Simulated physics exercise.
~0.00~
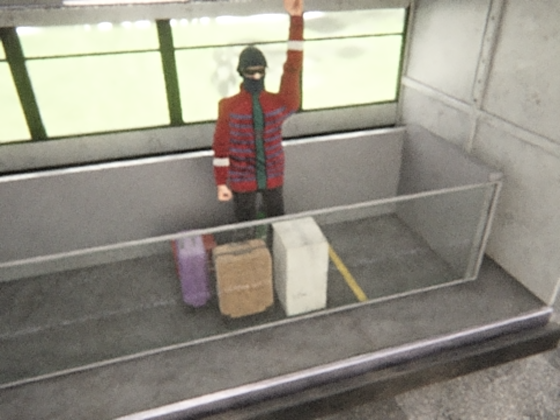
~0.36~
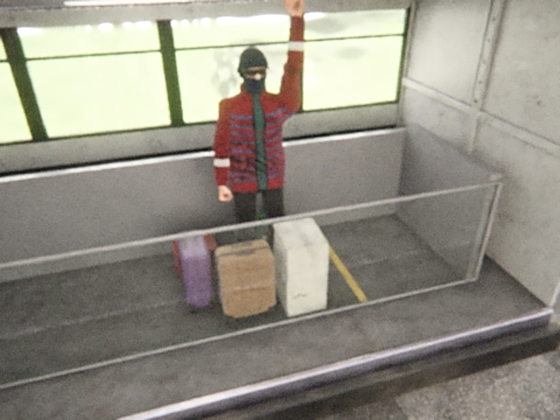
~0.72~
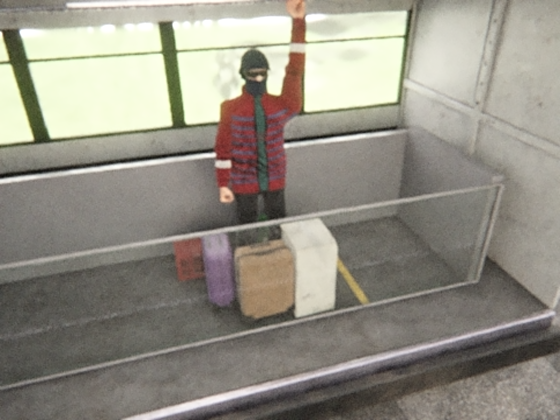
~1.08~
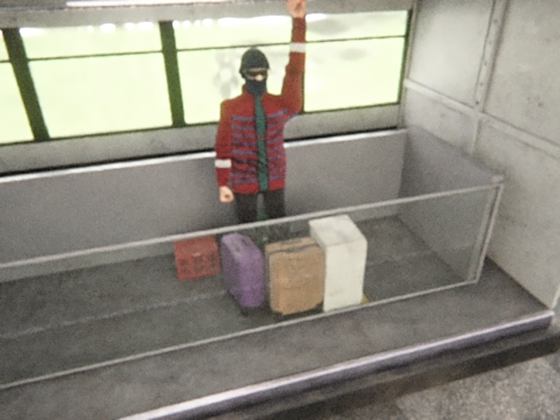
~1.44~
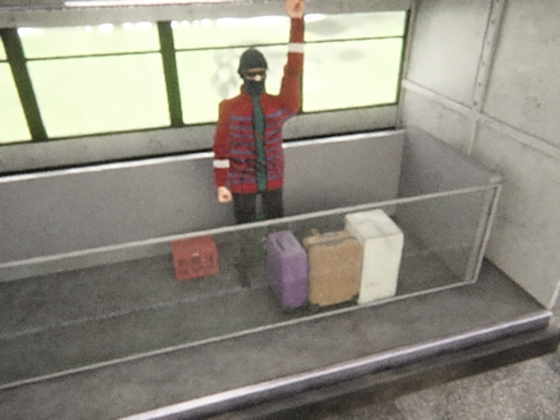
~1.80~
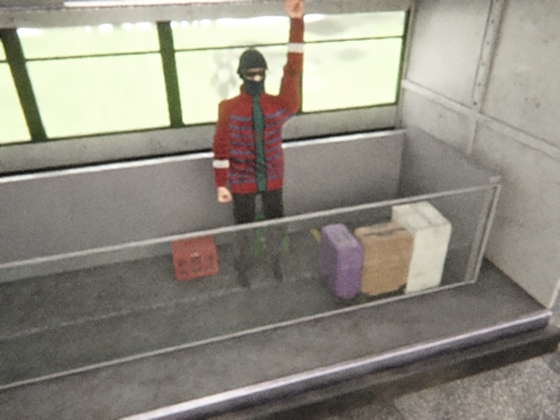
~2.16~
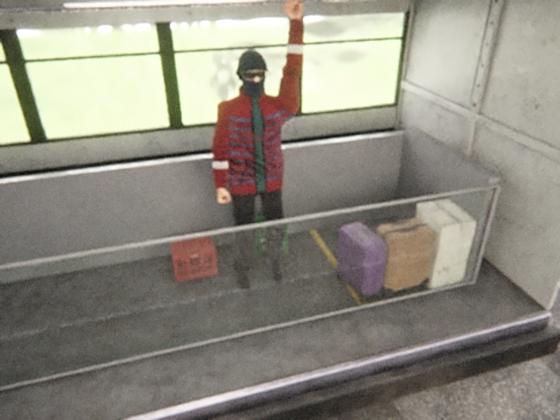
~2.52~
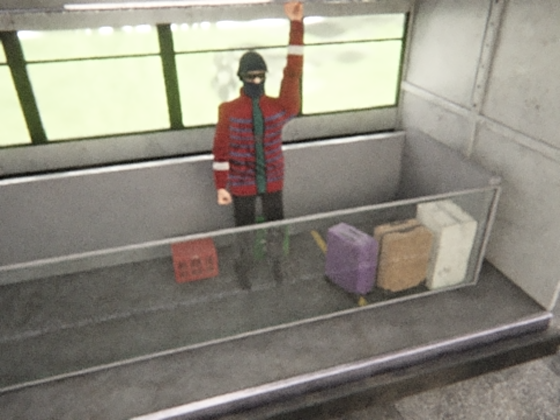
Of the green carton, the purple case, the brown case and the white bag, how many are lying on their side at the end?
None of them are lying on their side. The green carton, both cases and the white bag are all still upright at the end.
